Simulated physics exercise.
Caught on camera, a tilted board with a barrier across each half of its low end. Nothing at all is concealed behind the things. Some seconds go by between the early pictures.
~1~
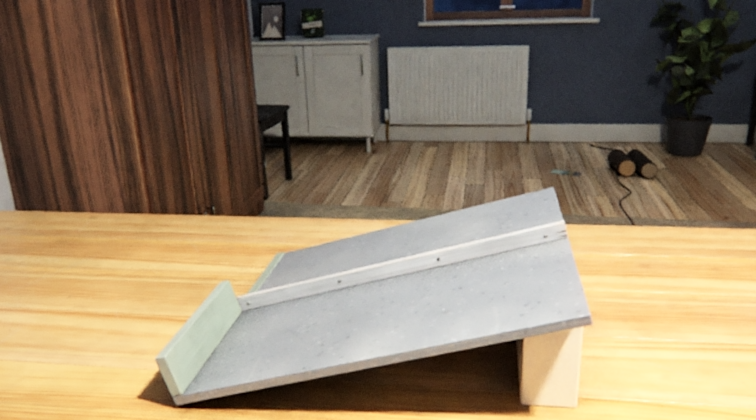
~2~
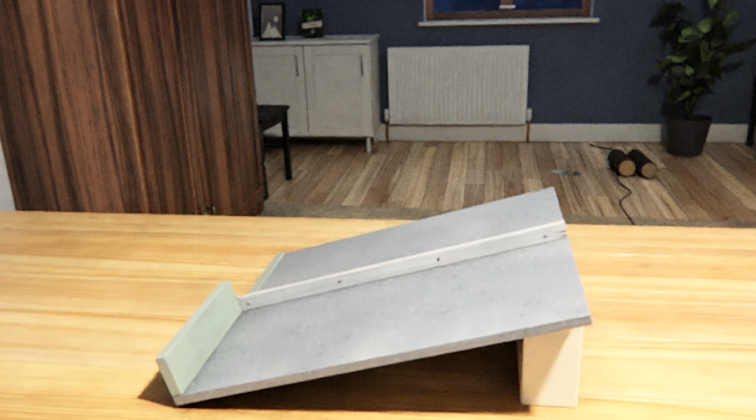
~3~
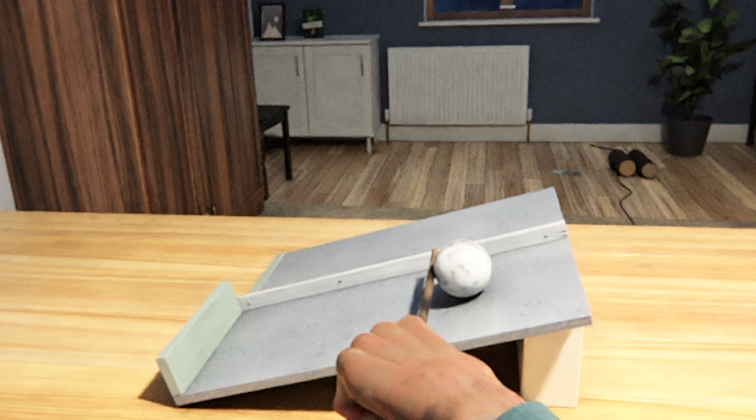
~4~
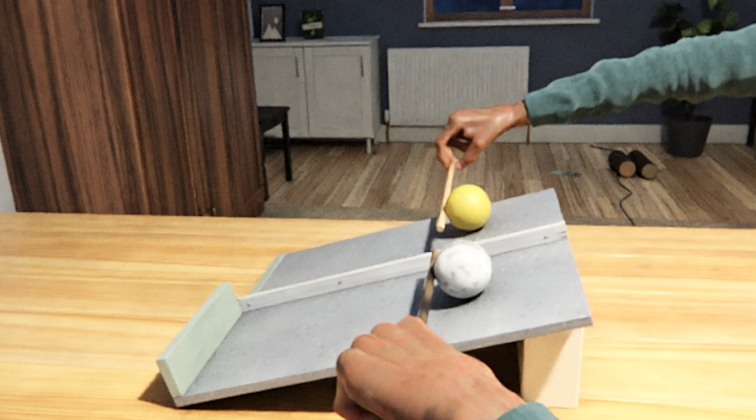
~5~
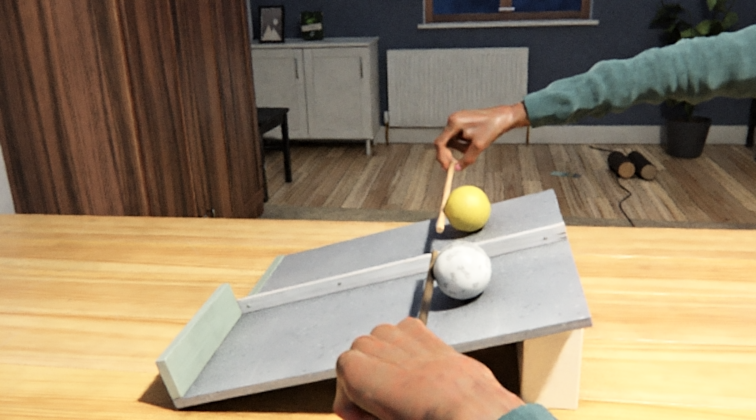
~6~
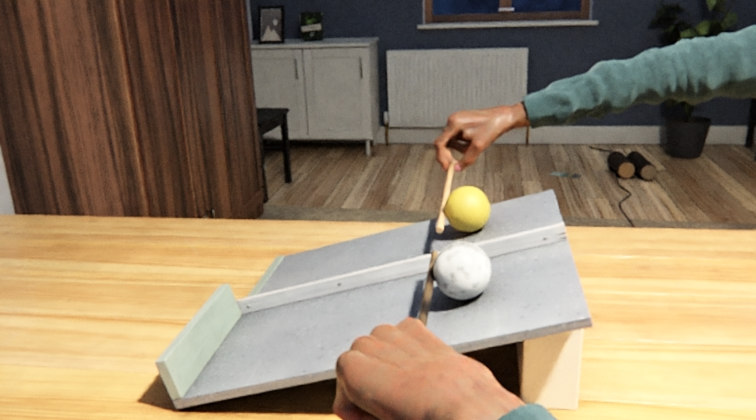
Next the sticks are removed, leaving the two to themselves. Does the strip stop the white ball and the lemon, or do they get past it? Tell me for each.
The white ball is stopped, the lemon gets past.
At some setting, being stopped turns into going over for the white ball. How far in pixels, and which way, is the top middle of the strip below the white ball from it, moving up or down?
Down by 24 pixels.
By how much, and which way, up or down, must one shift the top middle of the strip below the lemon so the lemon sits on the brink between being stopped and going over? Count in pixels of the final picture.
Up, by around 12 pixels.
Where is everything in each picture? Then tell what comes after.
Board (387, 264), in the first frame.
Board (387, 264), in the second frame.
White ball (463, 268); board (387, 264), in the third frame.
Held back by the sticks; lemon (468, 208); board (387, 265), in the fourth frame.
Held back by the sticks; white ball (463, 270); board (387, 266), in the fifth frame.
Held back by the sticks; white ball (462, 271); lemon (468, 209); board (387, 266), in the sixth frame.
Then, 0.56 s later than the last frame, white ball rolling on the board near (254, 319); lemon rolling on the board near (299, 252).
Then, 1.08 s later than the last frame, white ball resting against the strip near (229, 325); lemon off the board.
When it is over, the white ball gets caught, near (229, 325); the lemon runs past the strip.
